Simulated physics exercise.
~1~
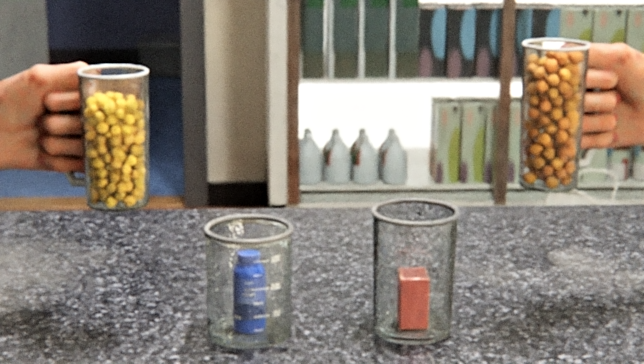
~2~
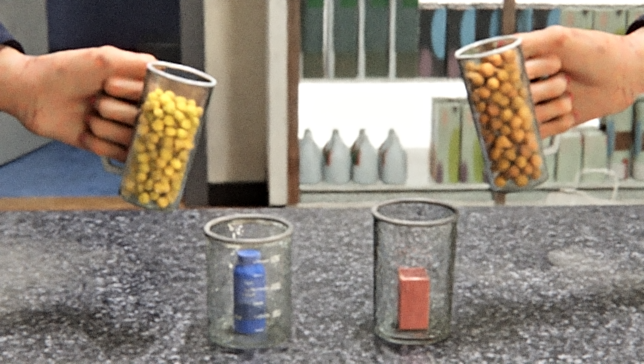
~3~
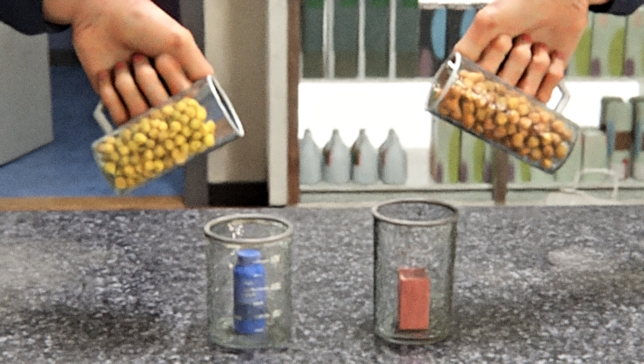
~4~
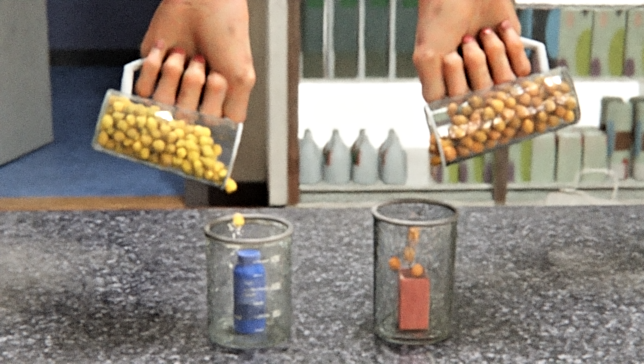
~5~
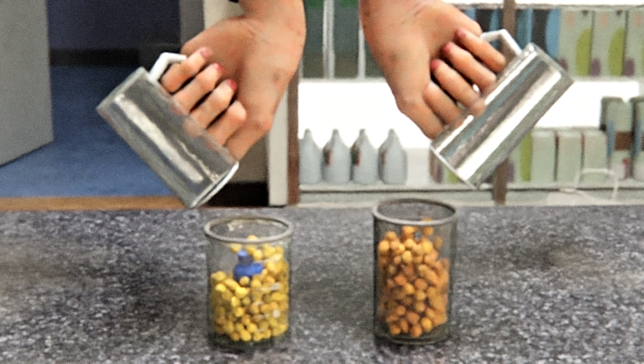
On a speckled gray counter, two hands tipped glass mugs of yellow and orange-brown pellets into two clear beakers until both mugs looked empty, leaving the blue bottle on the left still poking out and the red block on the right completely buried.
